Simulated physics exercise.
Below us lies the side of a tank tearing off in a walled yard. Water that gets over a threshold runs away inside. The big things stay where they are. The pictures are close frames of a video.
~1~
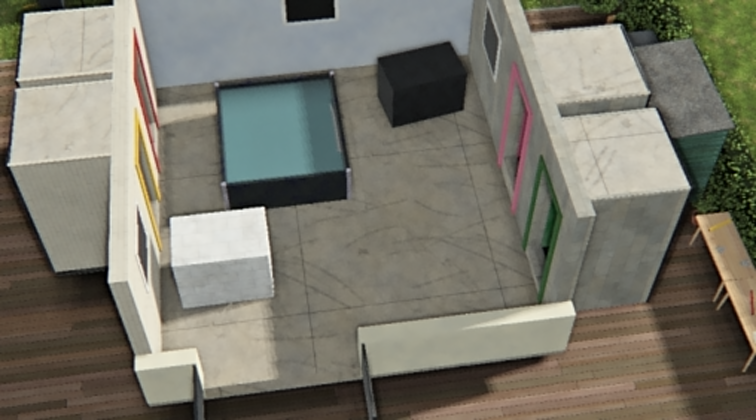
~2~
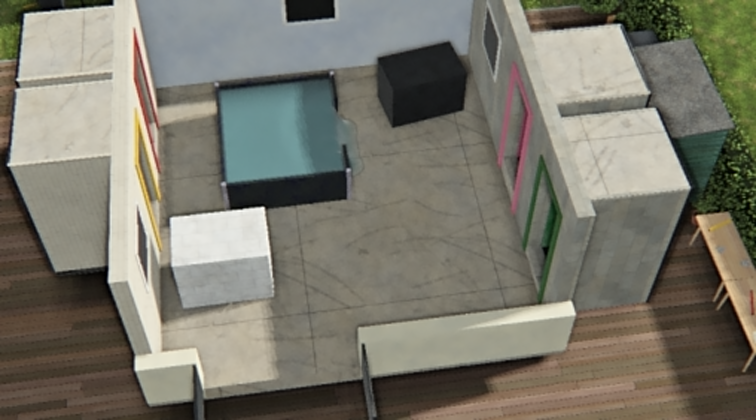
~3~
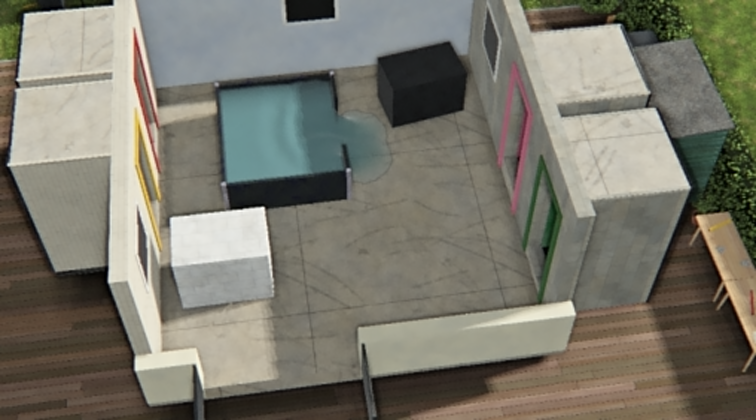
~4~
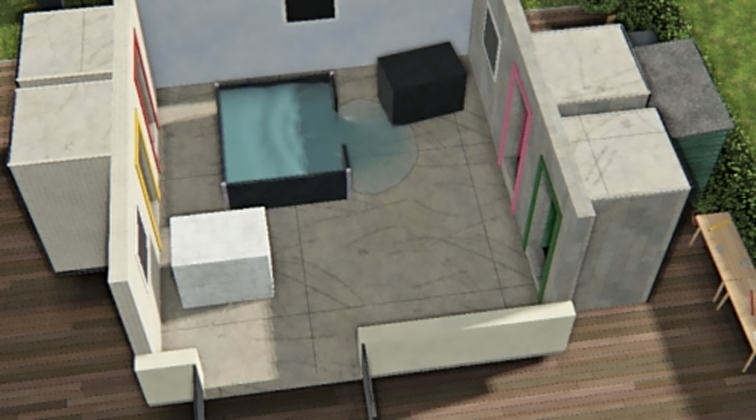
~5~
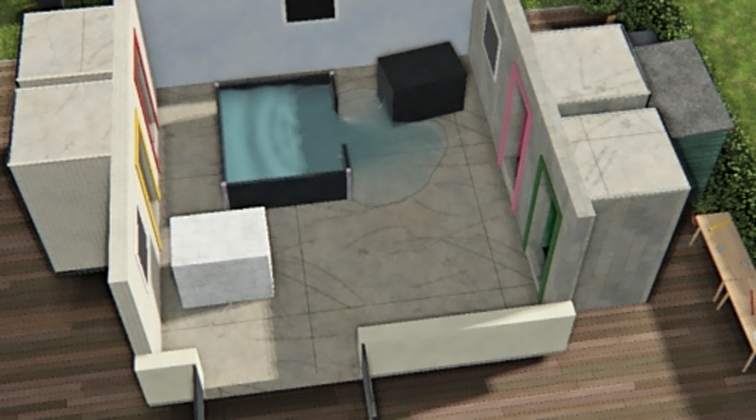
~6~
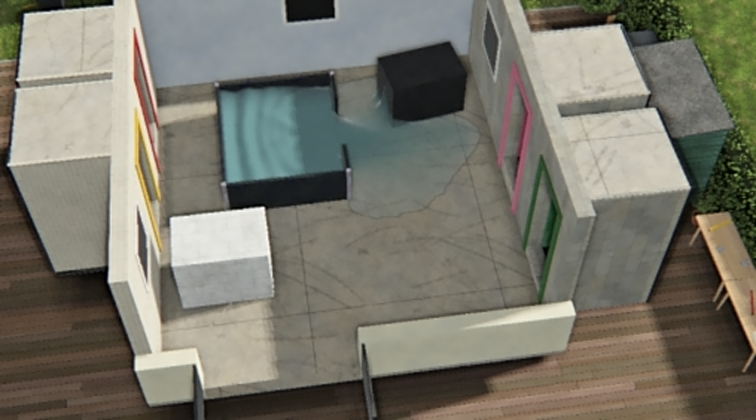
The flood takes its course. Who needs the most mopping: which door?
It is the yellow one.
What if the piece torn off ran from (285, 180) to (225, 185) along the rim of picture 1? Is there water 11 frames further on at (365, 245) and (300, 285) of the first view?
In that order: Wet, under water.
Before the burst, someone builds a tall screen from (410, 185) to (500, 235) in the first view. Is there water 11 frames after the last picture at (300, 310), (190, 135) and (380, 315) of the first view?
In turn: Dry, dry, clear.
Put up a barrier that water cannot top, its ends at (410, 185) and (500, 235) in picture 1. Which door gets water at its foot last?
I say the yellow door.
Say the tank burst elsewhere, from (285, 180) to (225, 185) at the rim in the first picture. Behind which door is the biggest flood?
Most goes in at the one in yellow.
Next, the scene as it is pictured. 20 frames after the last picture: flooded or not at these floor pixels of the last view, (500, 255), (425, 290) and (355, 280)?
One after the other: Covered, under water, not flooded.
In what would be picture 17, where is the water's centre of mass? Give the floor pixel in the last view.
I would point to (350, 153).
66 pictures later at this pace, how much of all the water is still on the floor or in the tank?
Some 92 per cent.
A moment on, water covers 25 % of the floor; yellow door not reached, pink door wet at the sill, nothing in, green door not reached, red door not reached.
Next, water covers 40 % of the floor; yellow door not reached, pink door wet at the sill, nothing in, green door wet at the sill, nothing in, red door not reached.
Then, water covers 55 % of the floor; yellow door not reached, pink door wet at the sill, nothing in, green door wet at the sill, nothing in, red door not reached.
Later, water covers 85 % of the floor; yellow door wet at the sill, nothing in, pink door wet at the sill, nothing in, green door wet at the sill, nothing in, red door wet at the sill, nothing in.
In the end, water covers 100 % of the floor; yellow door some in, pink door wet at the sill, nothing in, green door a trickle in, red door wet at the sill, nothing in; the yellow door has let in the most.
